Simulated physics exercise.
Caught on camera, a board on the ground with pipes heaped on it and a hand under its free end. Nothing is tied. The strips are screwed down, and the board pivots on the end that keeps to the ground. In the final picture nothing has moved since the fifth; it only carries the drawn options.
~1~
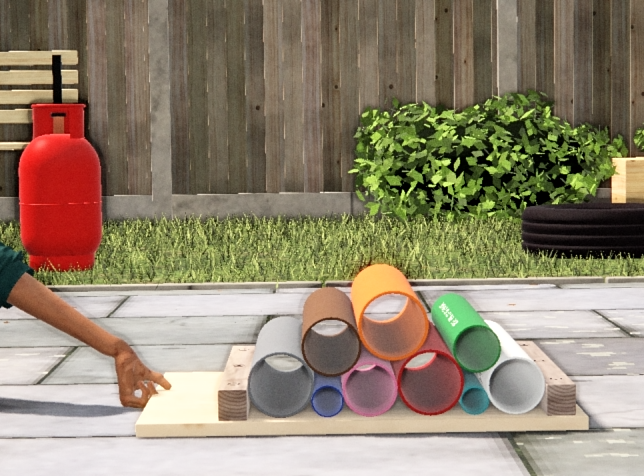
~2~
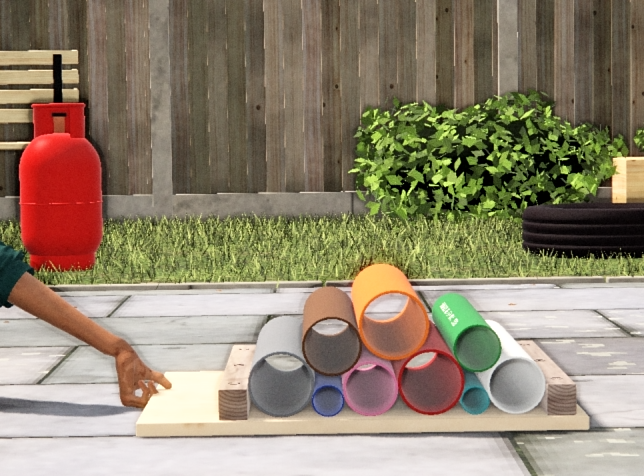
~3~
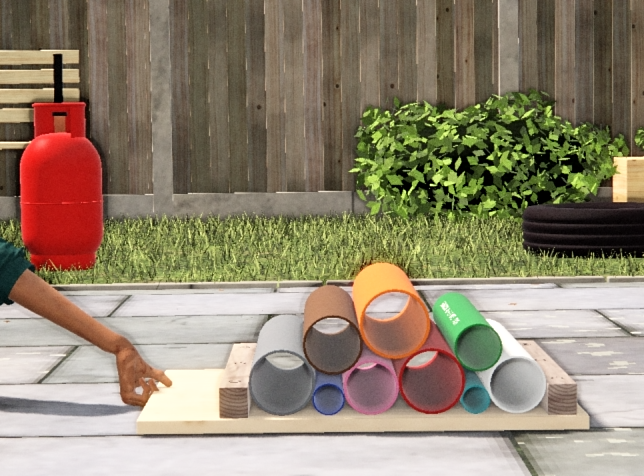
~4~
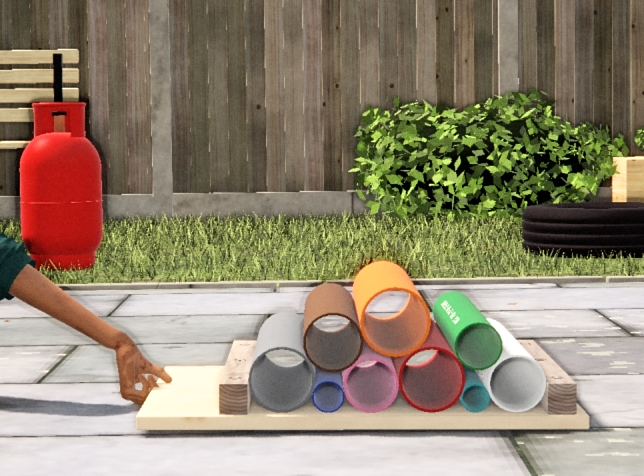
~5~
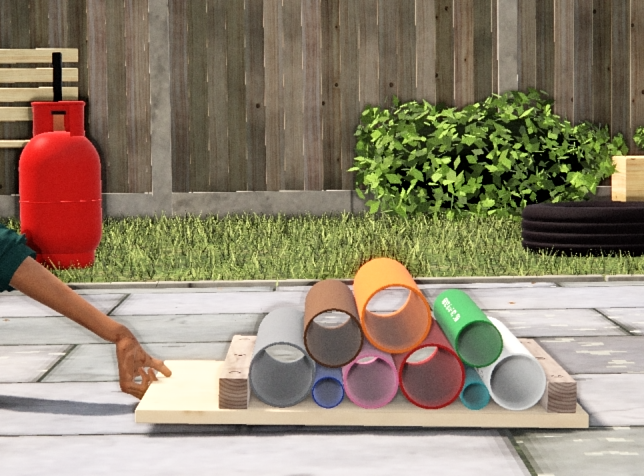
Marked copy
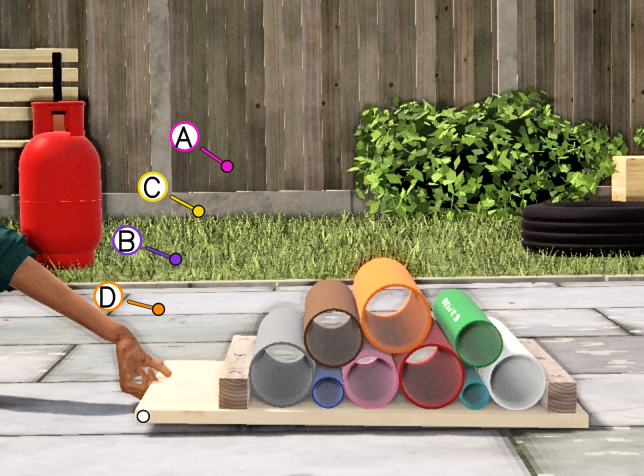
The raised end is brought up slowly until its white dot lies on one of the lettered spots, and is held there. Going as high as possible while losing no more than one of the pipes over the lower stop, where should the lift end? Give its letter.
The last mark within the limit is A.
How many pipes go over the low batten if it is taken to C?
The count is none.
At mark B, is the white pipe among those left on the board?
Yes, with B.
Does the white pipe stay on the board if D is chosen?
Yes.
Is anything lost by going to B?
No.
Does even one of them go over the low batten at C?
No, at C.
On the marked copy, A at (227, 167); B at (175, 259); C at (199, 212); D at (159, 310); the white dot at (143, 416).
With A. Early on, board at 20°.
Further on, board at 36°.
At the end, board at 36°, one over the low batten (orange).
As for the rest, B none over the low batten; C none over the low batten; D none over the low batten.
